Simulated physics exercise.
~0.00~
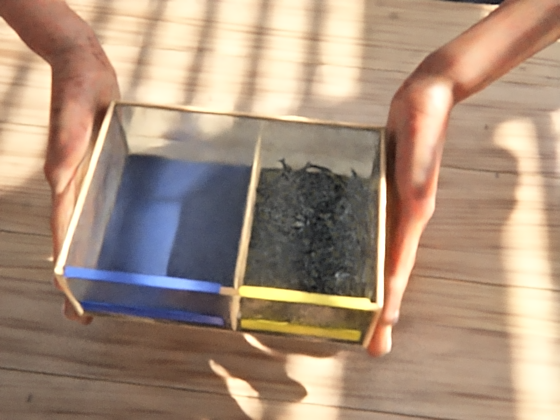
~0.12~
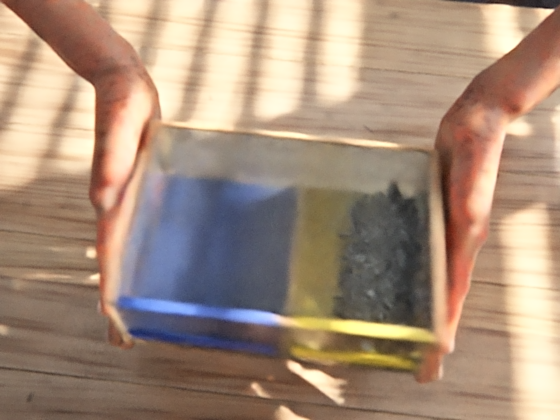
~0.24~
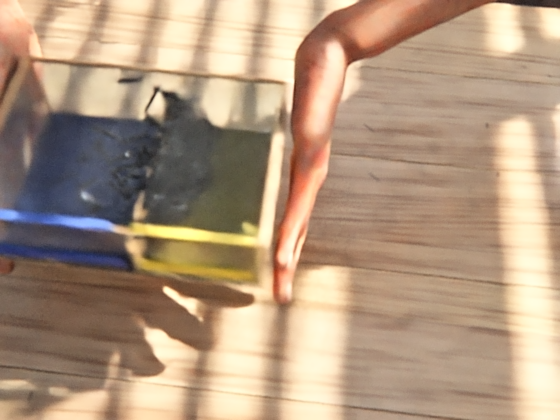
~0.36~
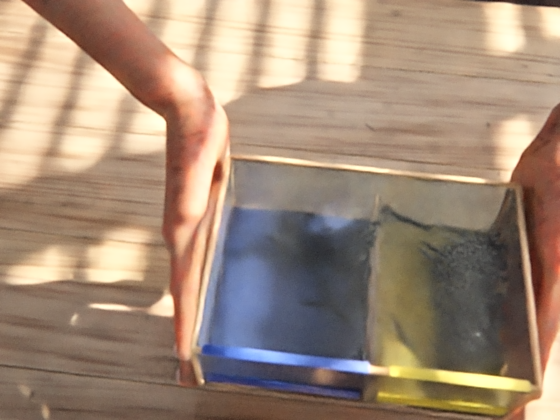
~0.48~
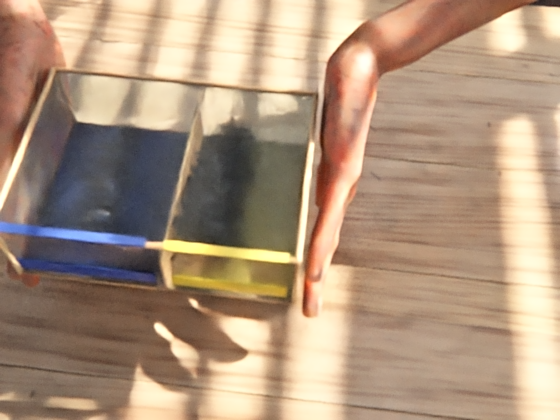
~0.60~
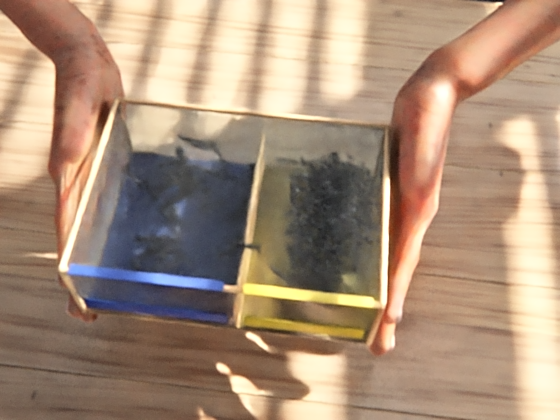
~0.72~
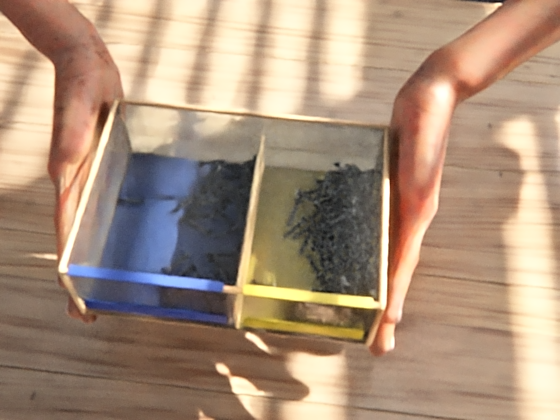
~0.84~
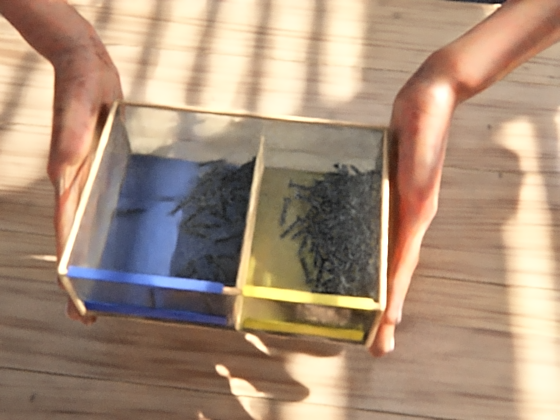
Small black screws sit heaped in the yellow-trimmed right compartment of a clear-topped box, with the blue-trimmed left side empty. Two hands holding the box over a sunlit wooden table move it to the right, then sweep it far left, and the dark pieces blur and spill toward the divider. The hands swing it right again and back left, scattering the pieces across both compartments. They return the box to the middle, and the screws settle. At the end, a smaller pile lies against the divider on the blue side, while most remain on the yellow side.
